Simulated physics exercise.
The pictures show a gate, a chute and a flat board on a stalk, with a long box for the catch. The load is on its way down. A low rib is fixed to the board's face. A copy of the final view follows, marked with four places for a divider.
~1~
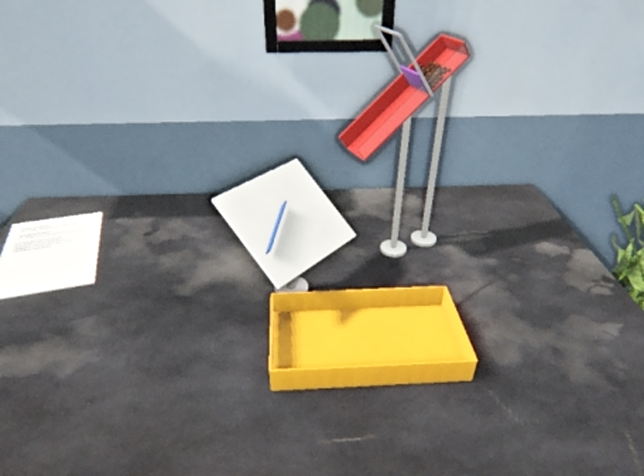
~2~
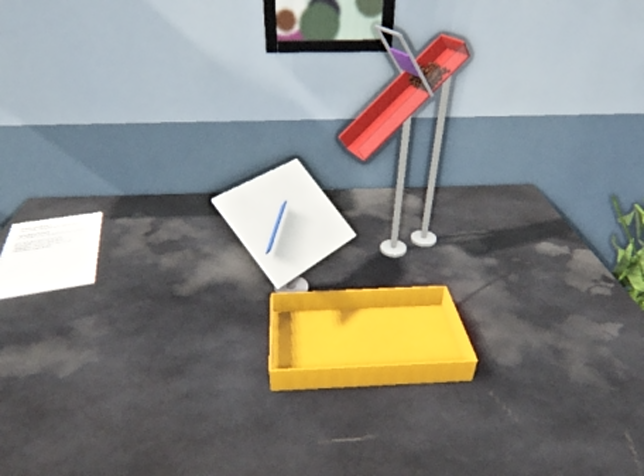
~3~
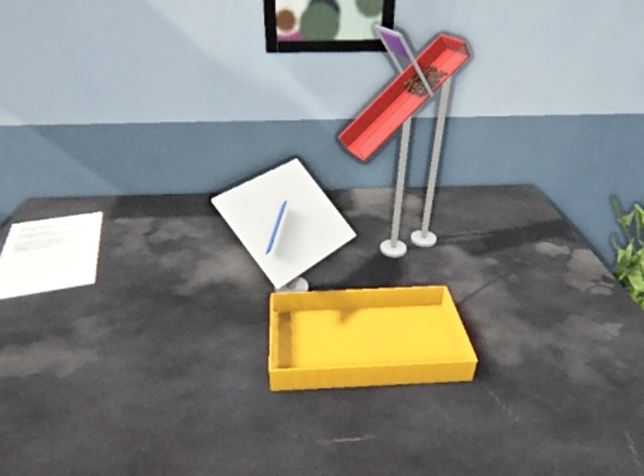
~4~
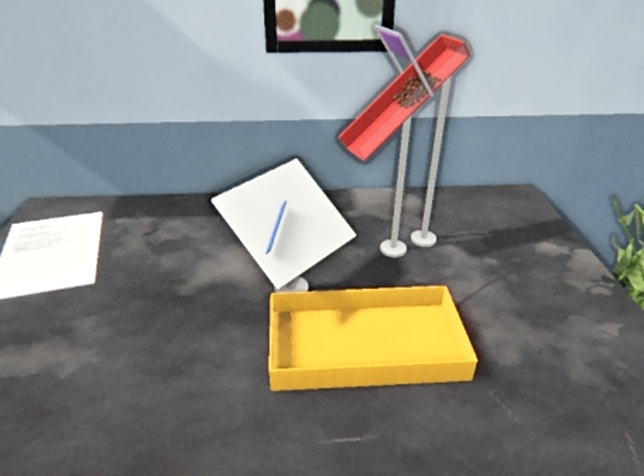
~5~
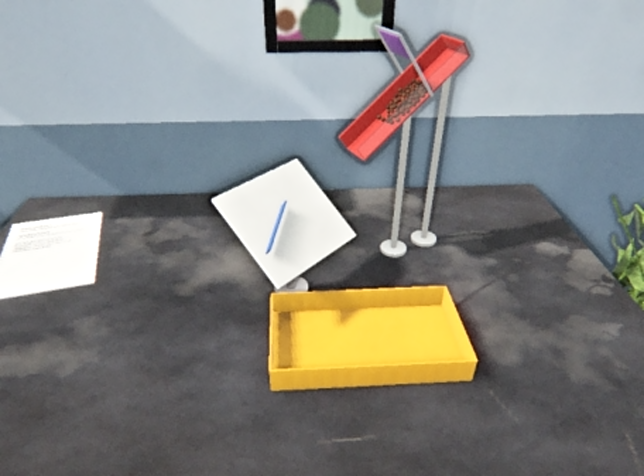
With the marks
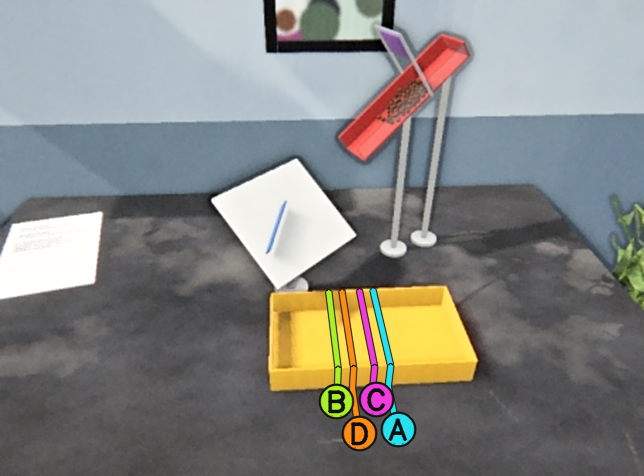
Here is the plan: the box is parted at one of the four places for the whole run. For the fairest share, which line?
Choose B.
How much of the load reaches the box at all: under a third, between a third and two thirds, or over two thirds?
Over two thirds.
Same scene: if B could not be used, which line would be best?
That is line D.
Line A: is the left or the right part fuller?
More lands on the left.
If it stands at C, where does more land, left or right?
Left.
On the marked copy, line A crosses the front rim at (390, 365); line B crosses the front rim at (337, 367); line C crosses the front rim at (374, 365); line D crosses the front rim at (353, 367).
If A is chosen, of what is caught, all but a few on the left of the divider, a small share on the right.
If B is chosen, of what is caught, close to two thirds on the left of the divider, close to a third on the right.
If C is chosen, of what is caught, all but a few on the left of the divider, a small share on the right.
If D is chosen, of what is caught, the bulk on the left of the divider, close to a quarter on the right.
